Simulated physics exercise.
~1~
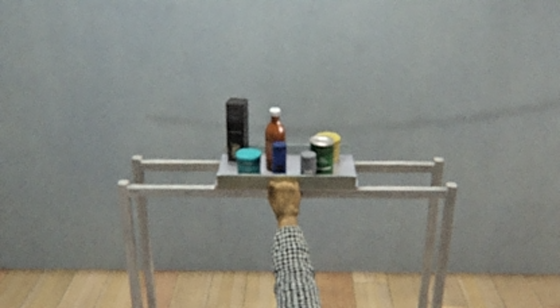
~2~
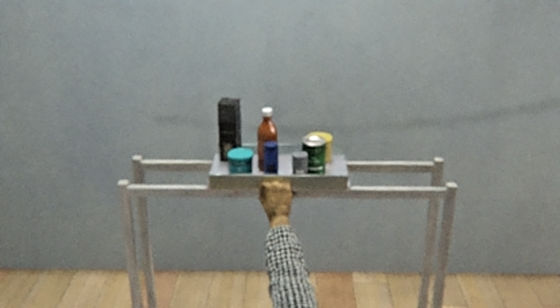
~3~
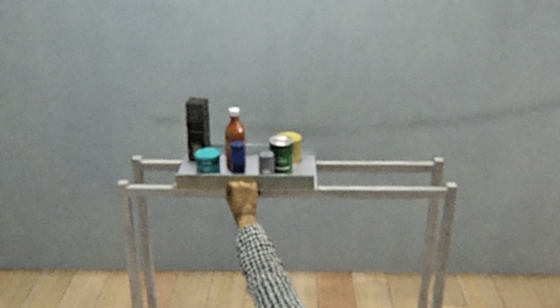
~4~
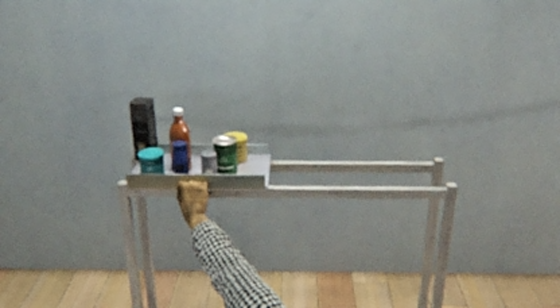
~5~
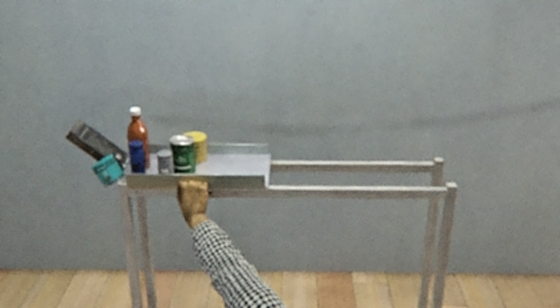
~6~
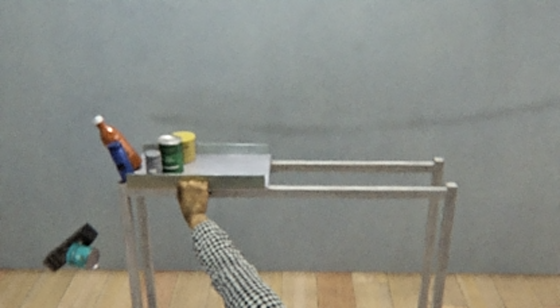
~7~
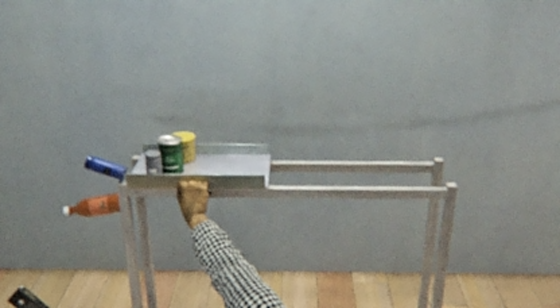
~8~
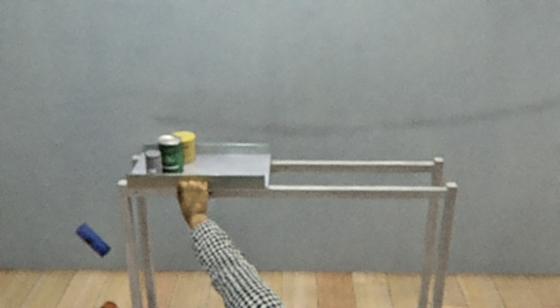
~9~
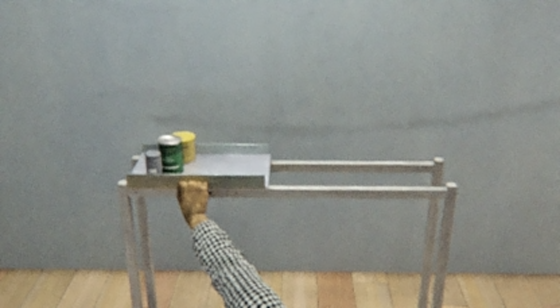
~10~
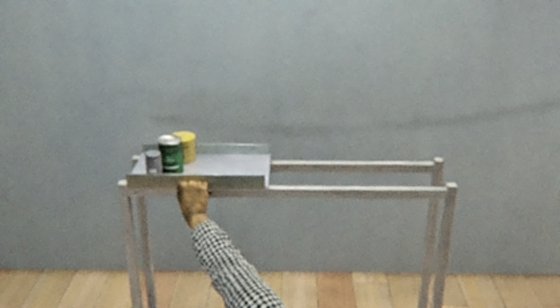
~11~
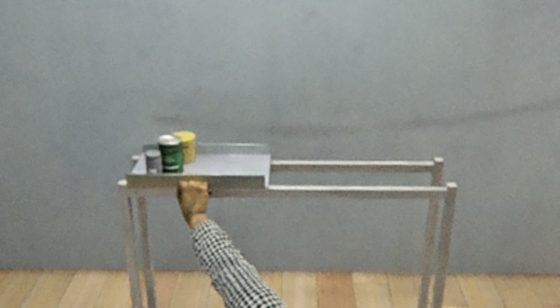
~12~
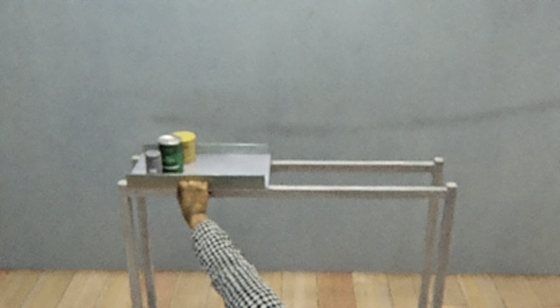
The footage shows a hand sliding a tray of containers left along a metal frame until it stops at the end, where a black carton, turquoise tin, orange bottle and blue shaker tumble off, leaving the green tin, yellow tin and grey shaker upright on the tray.
